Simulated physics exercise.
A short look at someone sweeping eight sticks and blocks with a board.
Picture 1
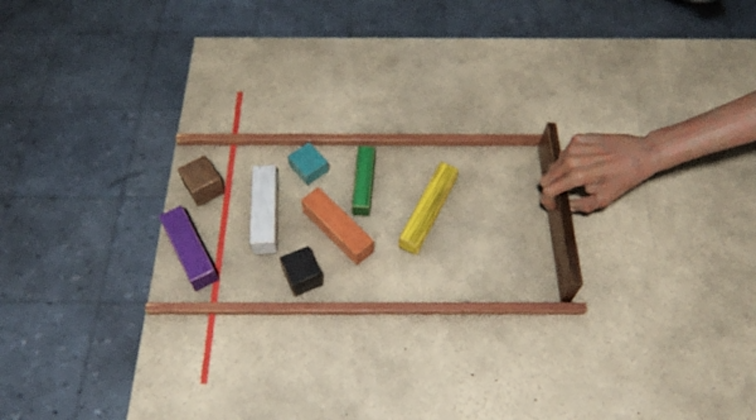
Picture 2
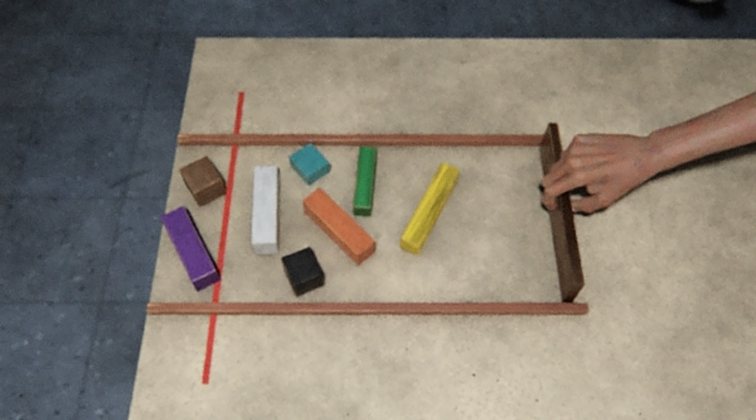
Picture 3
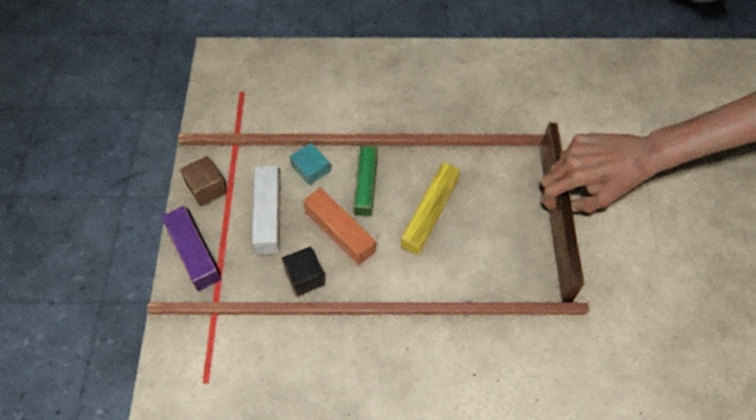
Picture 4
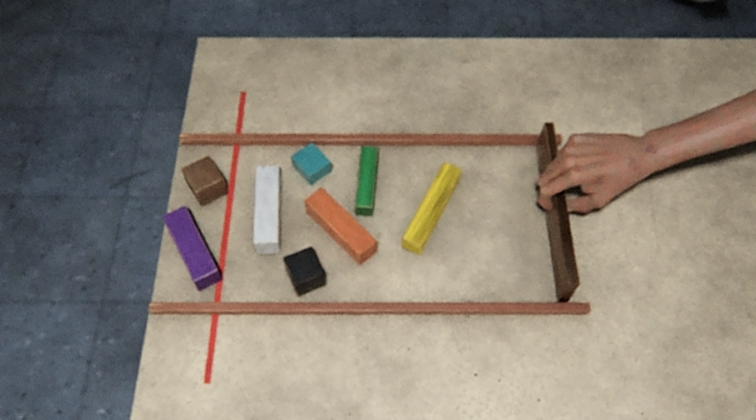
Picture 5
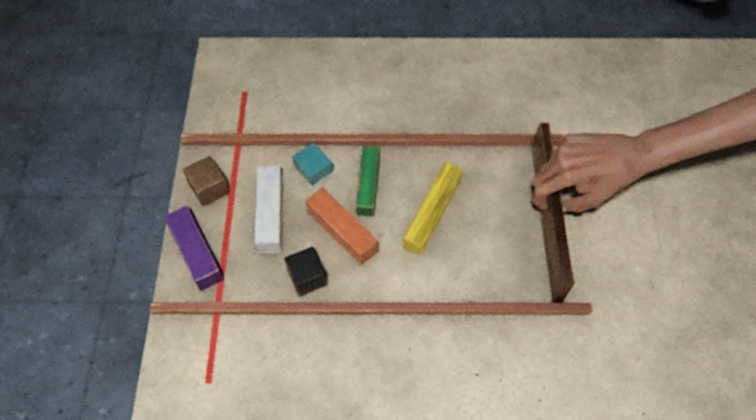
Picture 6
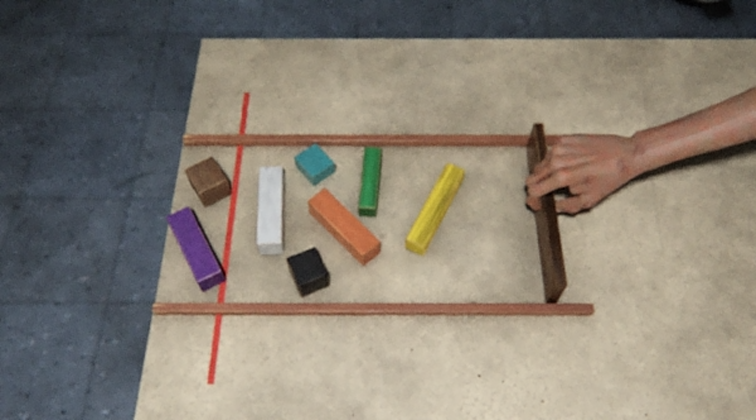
In the video, a hand holds a dark board upright between two wooden rails and slides it slightly left, while the colored sticks and blocks lying between the rails, near and across a red line, stay essentially still.
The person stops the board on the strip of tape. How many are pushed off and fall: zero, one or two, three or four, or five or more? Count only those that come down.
The number that fall off is three or four.
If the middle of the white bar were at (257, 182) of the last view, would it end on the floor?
From there it is lost.
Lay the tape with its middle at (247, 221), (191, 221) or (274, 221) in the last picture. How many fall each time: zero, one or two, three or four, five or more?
One after another: Either one or two; 5 or more; either one or two.
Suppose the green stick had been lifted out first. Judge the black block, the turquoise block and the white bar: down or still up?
The black block does not fall, the turquoise block survives, the white bar stays on.
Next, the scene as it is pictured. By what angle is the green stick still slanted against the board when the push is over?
Some 0 degrees.
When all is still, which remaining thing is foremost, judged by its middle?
Foremost is the turquoise block.
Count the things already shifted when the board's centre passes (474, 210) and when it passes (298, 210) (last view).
At the one place 0, at the other 7.
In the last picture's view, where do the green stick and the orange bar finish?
About (207, 176), and the other about (187, 233).
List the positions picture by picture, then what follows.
Purple bar (189, 248); brown block (202, 181); white bar (265, 209); board (558, 209); tape (224, 220), in the first picture.
Brown block (203, 181); orange bar (339, 226), in the second picture.
White bar (267, 209); green stick (366, 181), in the third picture.
Purple bar (192, 248); yellow stick (432, 207), in the fourth picture.
Brown block (206, 181); board (550, 209), in the fifth picture.
Purple bar (196, 249); brown block (209, 182); white bar (272, 210); board (544, 210); tape (231, 221), in the sixth picture.
Early on, none off yet; purple bar at rest near (196, 249); brown block at rest near (209, 182); white bar at rest near (272, 210).
A while later, none off yet; purple bar moving near (186, 251); brown block travelled about its own width near (166, 188); white bar travelled about its own width near (204, 219).
Finally, the number that fall off is three or four; lost, white bar, brown block and purple bar.
